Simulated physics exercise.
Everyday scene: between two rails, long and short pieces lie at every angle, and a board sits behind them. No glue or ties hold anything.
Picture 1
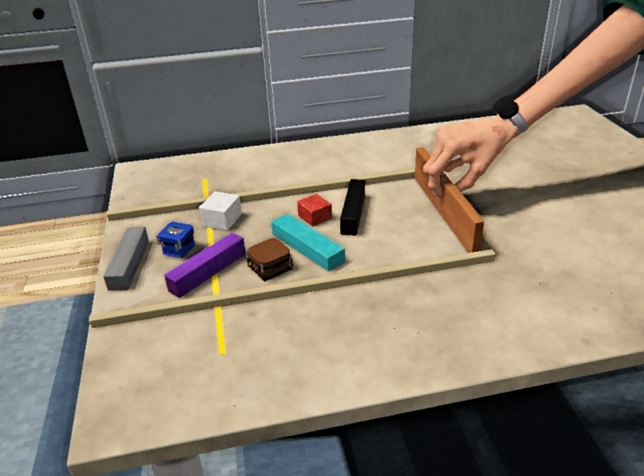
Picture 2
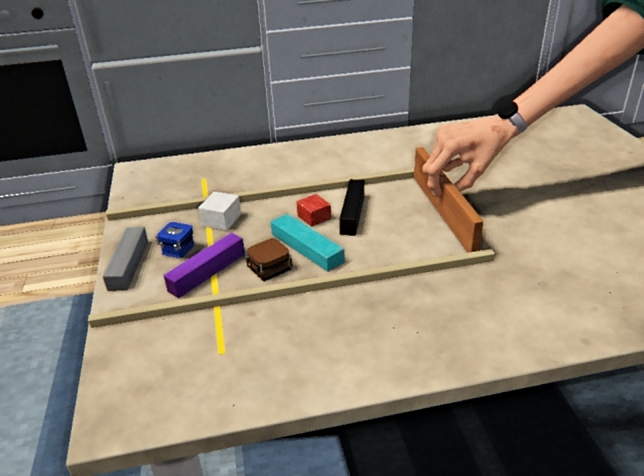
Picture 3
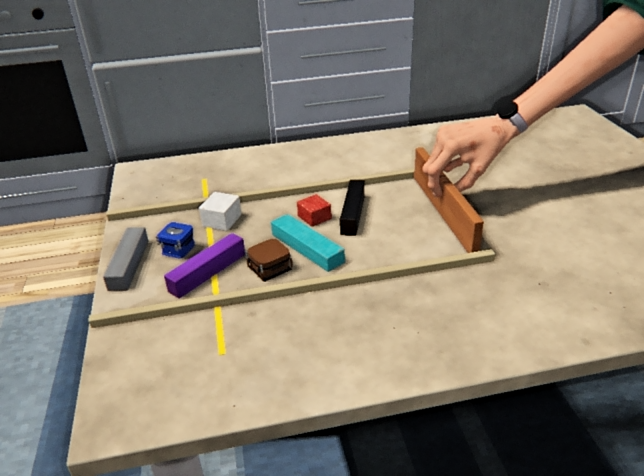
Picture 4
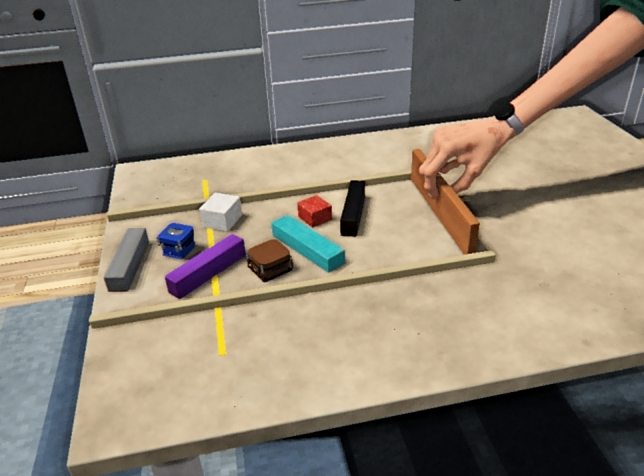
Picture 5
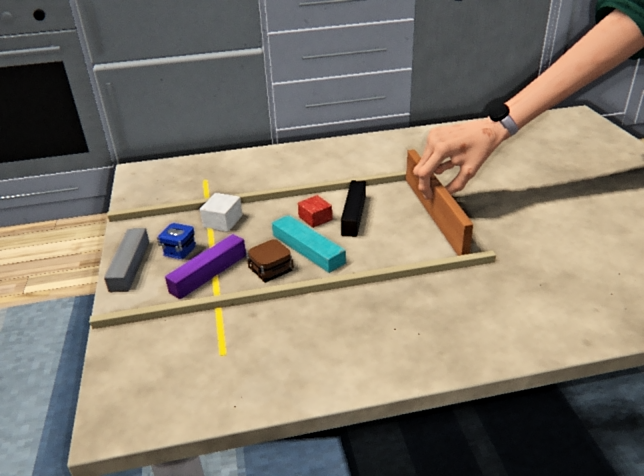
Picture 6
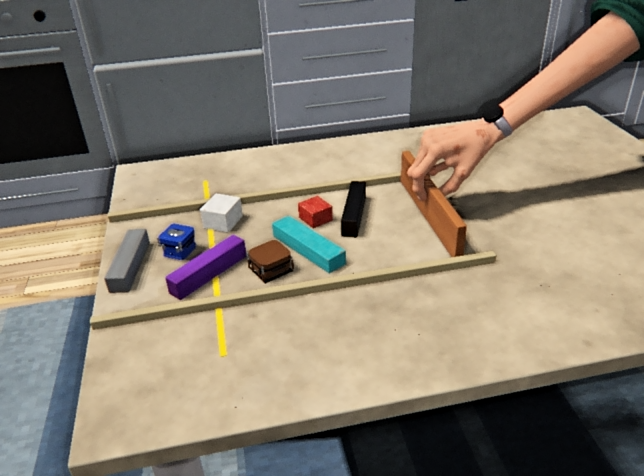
A hand with a dark watch grips an upright brown board on a beige table, seen from above at an angle, with grey kitchen cabinets behind. Between two rails, grey, purple, turquoise and black sticks, a blue case, a brown case, and white and red blocks lie scattered left of the board, near yellow tape. The board stays nearly still, then the hand slides it slightly left, the pieces barely shifting.
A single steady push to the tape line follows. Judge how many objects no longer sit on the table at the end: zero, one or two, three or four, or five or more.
Falls: Zero.
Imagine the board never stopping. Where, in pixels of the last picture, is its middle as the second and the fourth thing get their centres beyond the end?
I'd put the first at about (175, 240) and the next at about (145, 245).
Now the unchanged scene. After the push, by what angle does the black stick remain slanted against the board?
I'd estimate about 0 degrees.
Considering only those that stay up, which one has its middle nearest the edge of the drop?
That's the grey stick.
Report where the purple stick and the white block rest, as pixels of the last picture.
Roughly (133, 283); the other one roughly (161, 217).
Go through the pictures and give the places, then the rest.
The first picture shows grey stick (127, 257); blue case (177, 241); purple stick (207, 264); board (445, 197); tape (212, 249).
The second picture shows blue case (177, 240); red block (314, 210).
The third picture shows purple stick (207, 265); board (445, 197).
The fourth picture shows grey stick (128, 258); white block (221, 212).
The fifth picture shows blue case (178, 242); brown case (270, 261).
The sixth picture shows grey stick (128, 259); blue case (178, 242); purple stick (208, 266); board (430, 201); tape (213, 251).
Soon after, none off yet; grey stick at rest near (128, 259); blue case at rest near (178, 242); purple stick at rest near (208, 266).
After that, none off yet; grey stick at rest near (128, 259); blue case at rest near (178, 242); purple stick moving near (202, 268).
In the end, the number that fall off is zero.
